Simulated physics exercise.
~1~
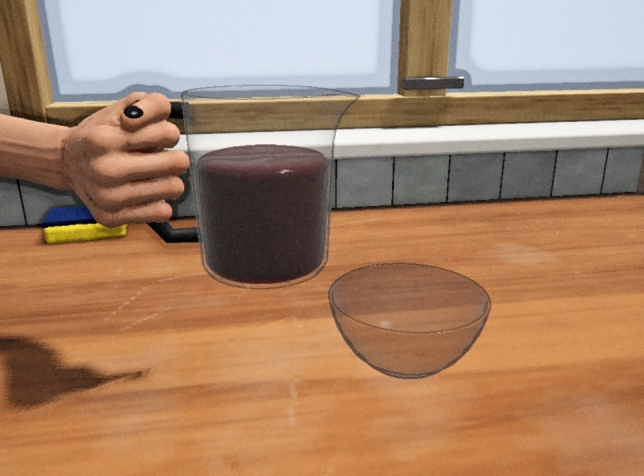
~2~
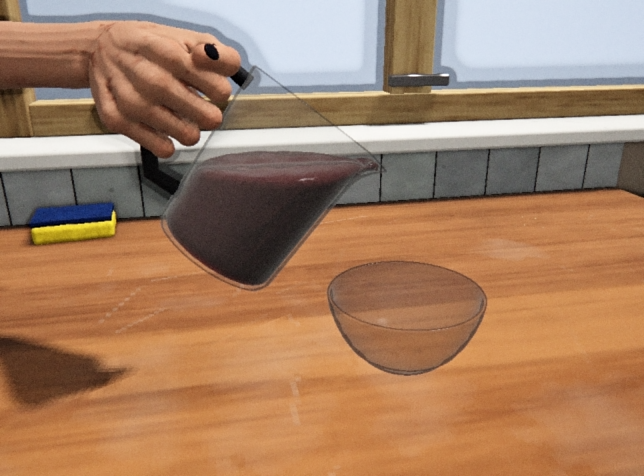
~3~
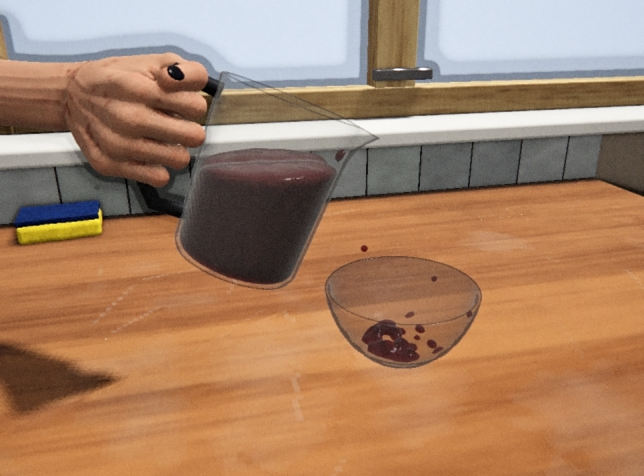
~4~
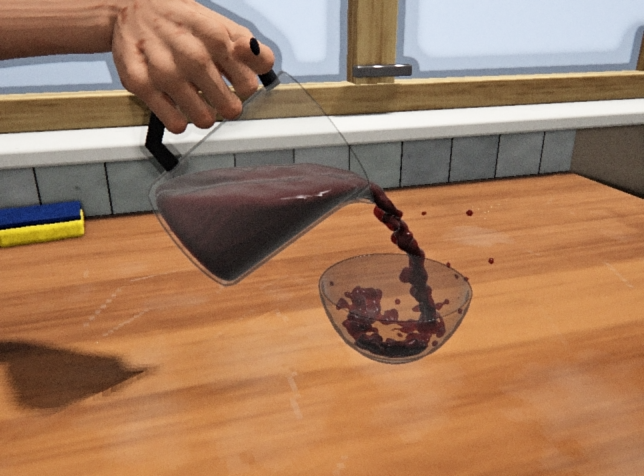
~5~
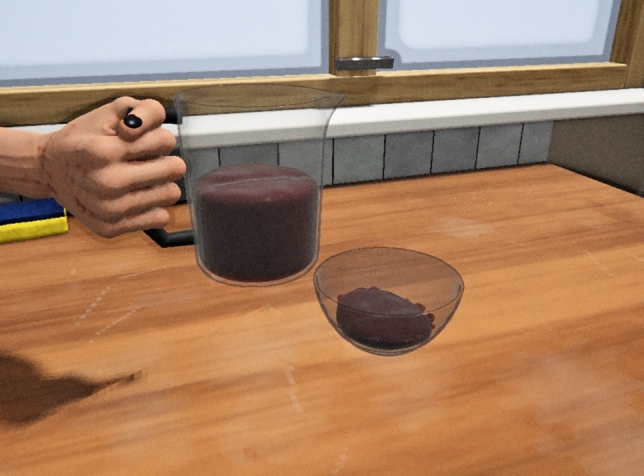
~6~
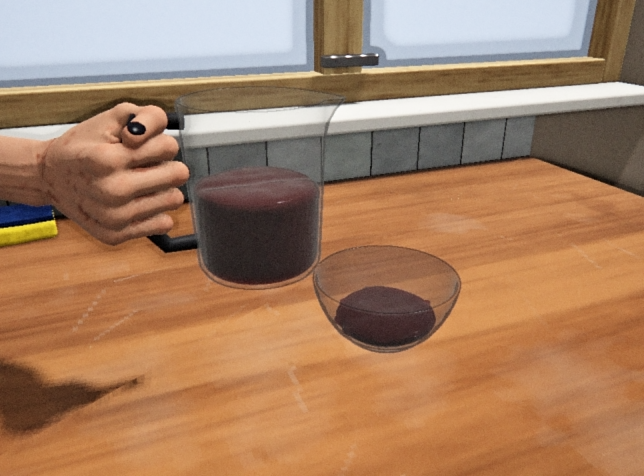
A hand tilting a clear pitcher twice, pouring dark red wine into a glass bowl, then holding the pitcher upright again.
